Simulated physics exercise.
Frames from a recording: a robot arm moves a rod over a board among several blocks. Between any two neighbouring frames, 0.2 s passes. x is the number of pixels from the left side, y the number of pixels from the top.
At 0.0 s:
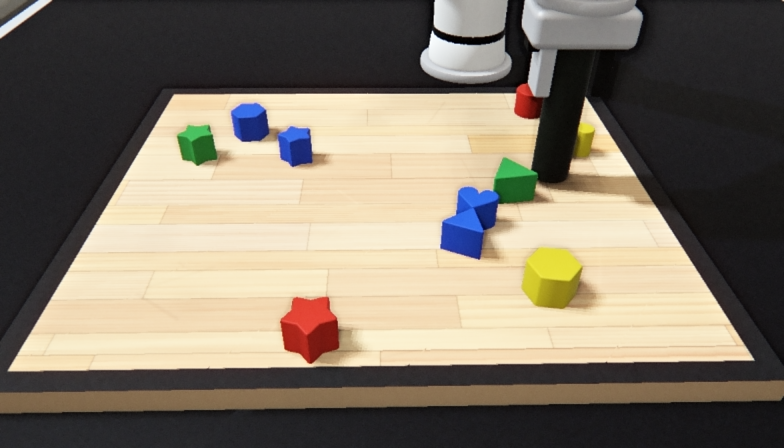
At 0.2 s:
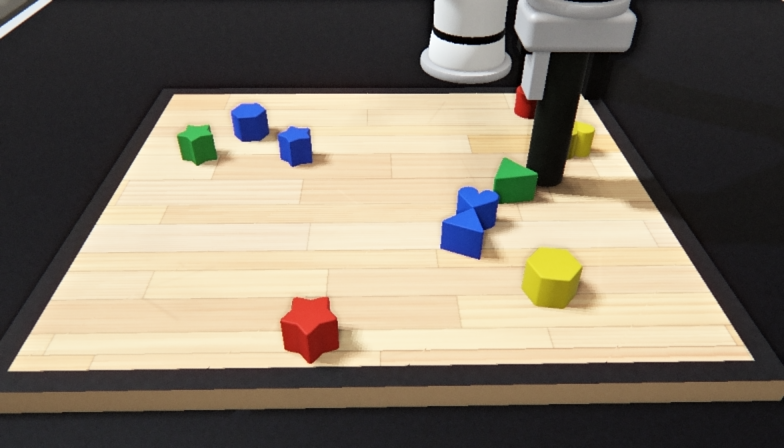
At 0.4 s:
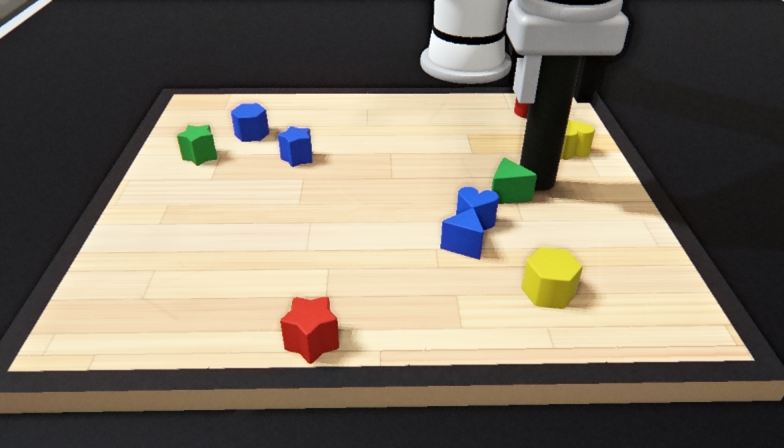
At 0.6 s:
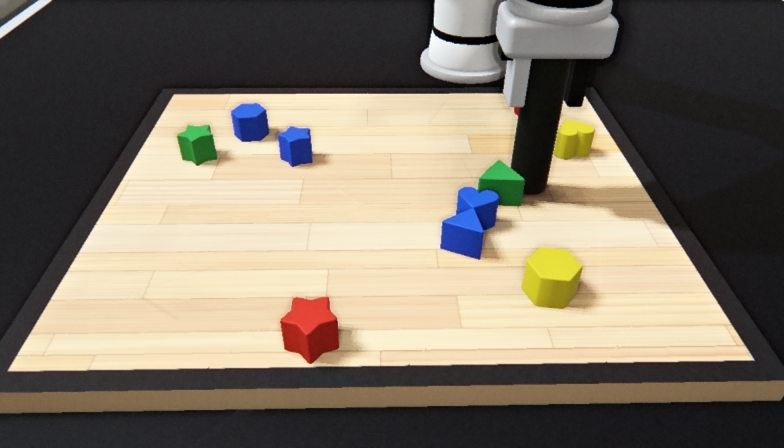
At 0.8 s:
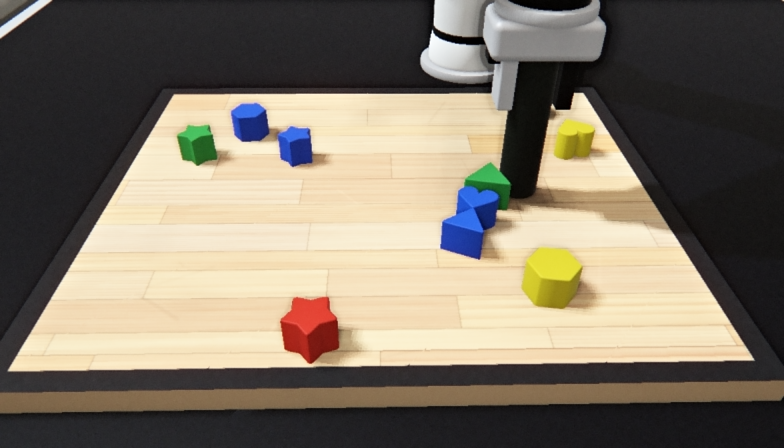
At the start, a robot arm holds a black rod over a wooden board of scattered coloured blocks, just right of a green three-sided block. The rod moves slowly left and slightly nearer the viewer, then pushes the green block a short way left, behind the blue heart block, while the other blocks stay put.
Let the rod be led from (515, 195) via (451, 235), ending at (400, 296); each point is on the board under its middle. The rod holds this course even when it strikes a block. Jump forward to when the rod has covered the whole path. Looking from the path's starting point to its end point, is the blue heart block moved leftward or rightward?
The right-hand side.
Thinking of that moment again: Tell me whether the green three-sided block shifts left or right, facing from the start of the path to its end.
That block drifts right.
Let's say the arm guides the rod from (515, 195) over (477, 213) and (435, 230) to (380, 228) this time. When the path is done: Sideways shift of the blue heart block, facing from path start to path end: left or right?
Left side.
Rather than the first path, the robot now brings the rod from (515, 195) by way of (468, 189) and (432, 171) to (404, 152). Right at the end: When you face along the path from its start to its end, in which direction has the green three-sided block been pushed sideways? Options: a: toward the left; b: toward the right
(a)
On the path given first. One third of the way, rod at (474, 215); blue three-sided block at (467, 223), turned 15° clockwise; blue heart block at (448, 208); green three-sided block at (446, 182), turned 50° clockwise.
Two thirds of the way, rod at (429, 245); blue three-sided block at (469, 232); blue heart block at (394, 226), turned 65° clockwise; green three-sided block at (443, 182), turned 60° clockwise.
At the end, rod at (400, 289); red star block in place; blue three-sided block at (469, 232), turned 15° anticlockwise; blue heart block at (378, 232), turned 95° clockwise; green three-sided block at (443, 182), turned 60° clockwise.
